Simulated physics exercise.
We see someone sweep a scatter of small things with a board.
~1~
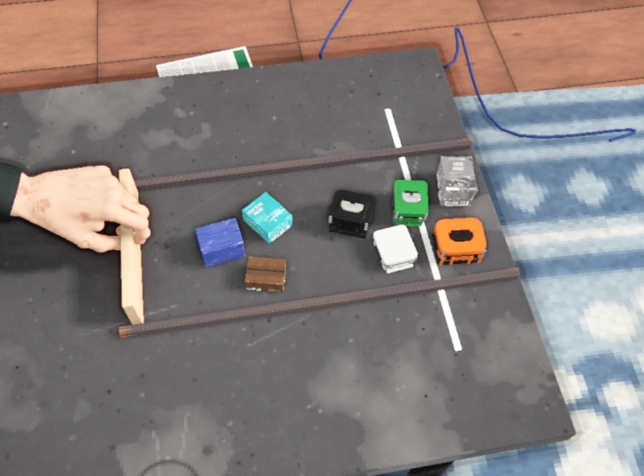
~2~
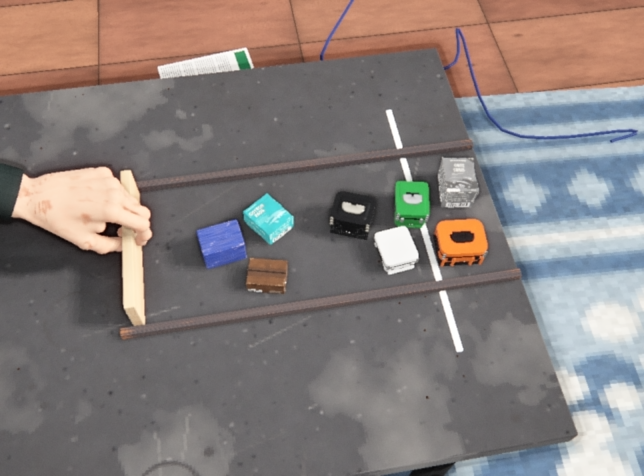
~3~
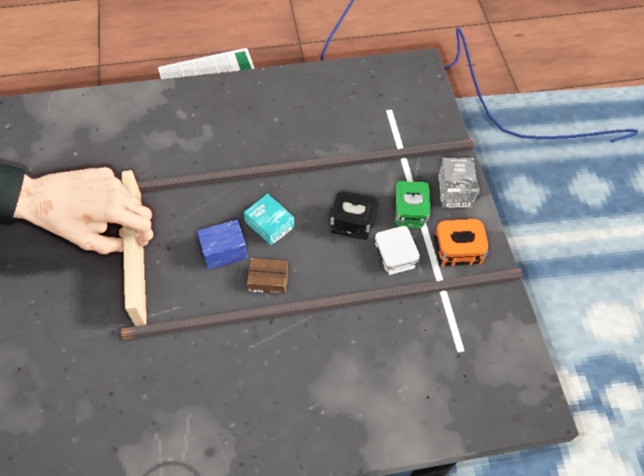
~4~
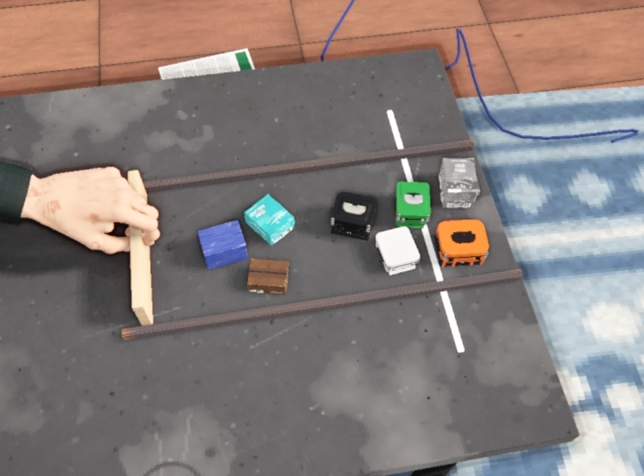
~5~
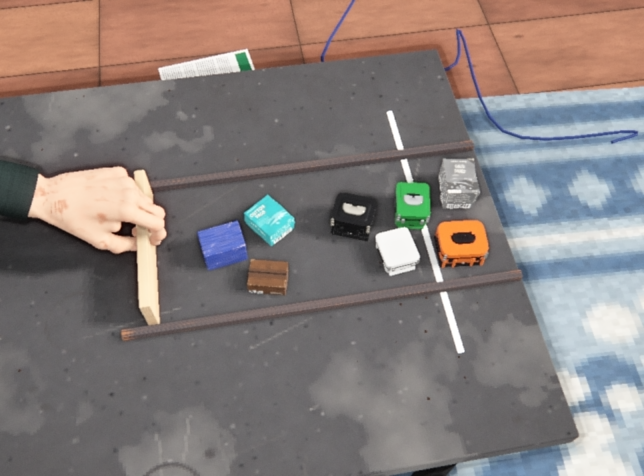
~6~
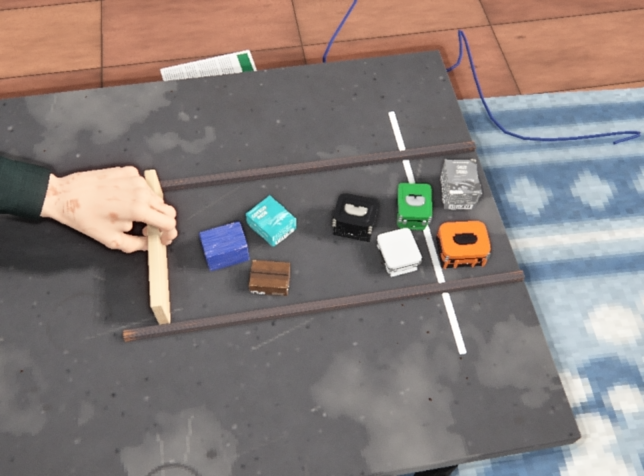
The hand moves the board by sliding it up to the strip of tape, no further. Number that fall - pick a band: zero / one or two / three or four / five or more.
Band: Three or four.
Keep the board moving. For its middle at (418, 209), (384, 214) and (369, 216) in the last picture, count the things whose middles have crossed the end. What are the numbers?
3; 1; 0.
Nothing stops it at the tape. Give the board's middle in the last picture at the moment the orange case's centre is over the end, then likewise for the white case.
Its middle is around (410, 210) and around (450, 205).
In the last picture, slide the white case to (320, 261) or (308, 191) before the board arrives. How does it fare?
Well, the first time it hangs in there and the second time it hangs in there.
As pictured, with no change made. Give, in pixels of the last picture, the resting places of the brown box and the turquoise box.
Going in order: First (452, 248), then (434, 186).
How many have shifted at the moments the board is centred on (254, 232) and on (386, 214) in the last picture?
Counts: 3 and 8.
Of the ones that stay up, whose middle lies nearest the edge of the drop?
The black case is the one.
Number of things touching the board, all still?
All in all, 3.
A little later, none off yet; grey box at rest near (460, 184); orange case at rest near (462, 245); green case at rest near (414, 207).
Next, none off yet; grey box moving near (464, 183); orange case at rest near (462, 245); green case shifted about its own width near (436, 200).
When it is over, the number that fall off is three or four; down, green case, orange case and grey box.
